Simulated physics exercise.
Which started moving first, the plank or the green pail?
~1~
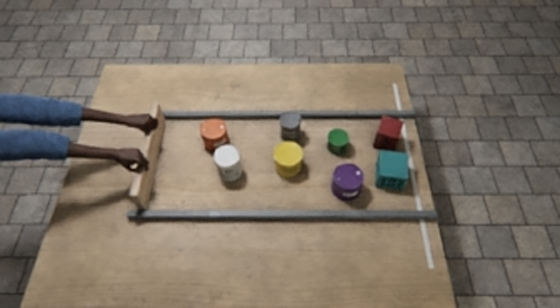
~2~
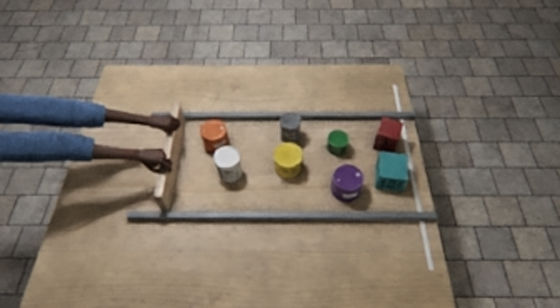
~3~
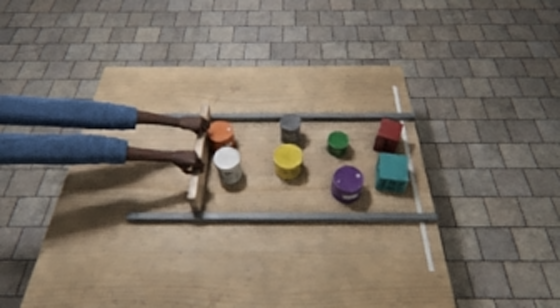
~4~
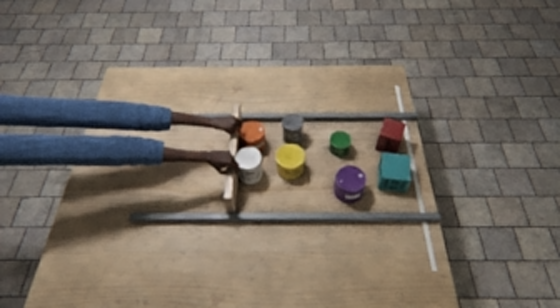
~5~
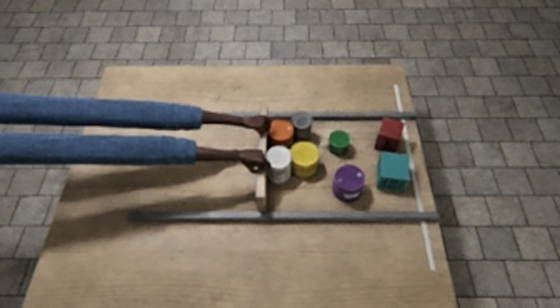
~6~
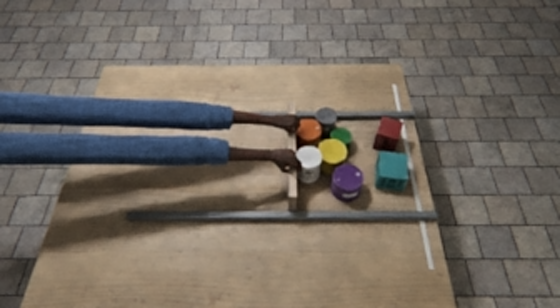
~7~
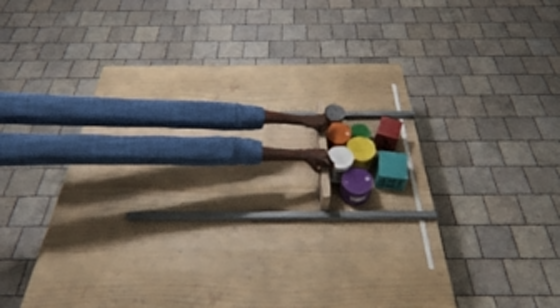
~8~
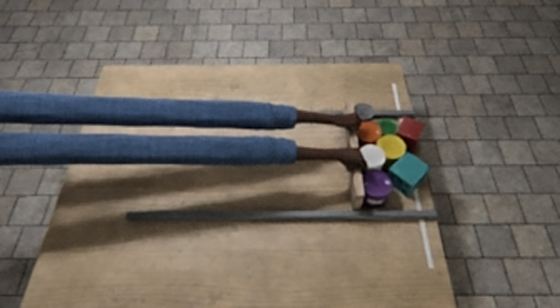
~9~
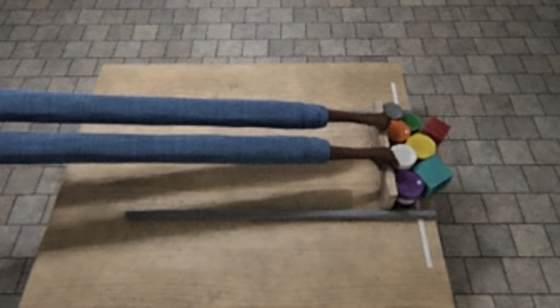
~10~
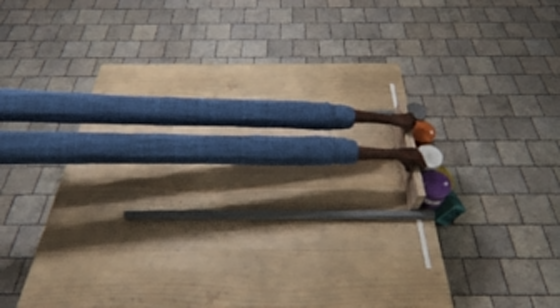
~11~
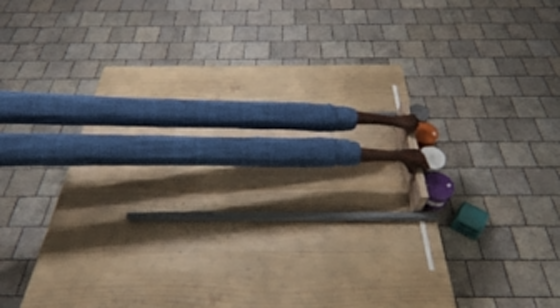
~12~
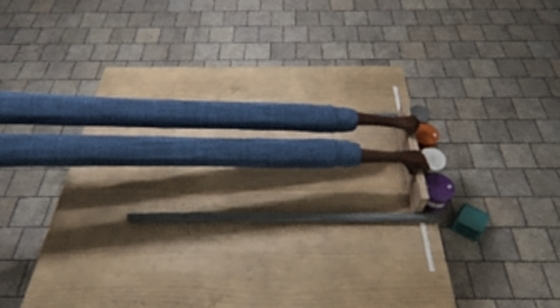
The plank started moving first, and the green pail stayed where it was until the pushed cluster closed in on it later.
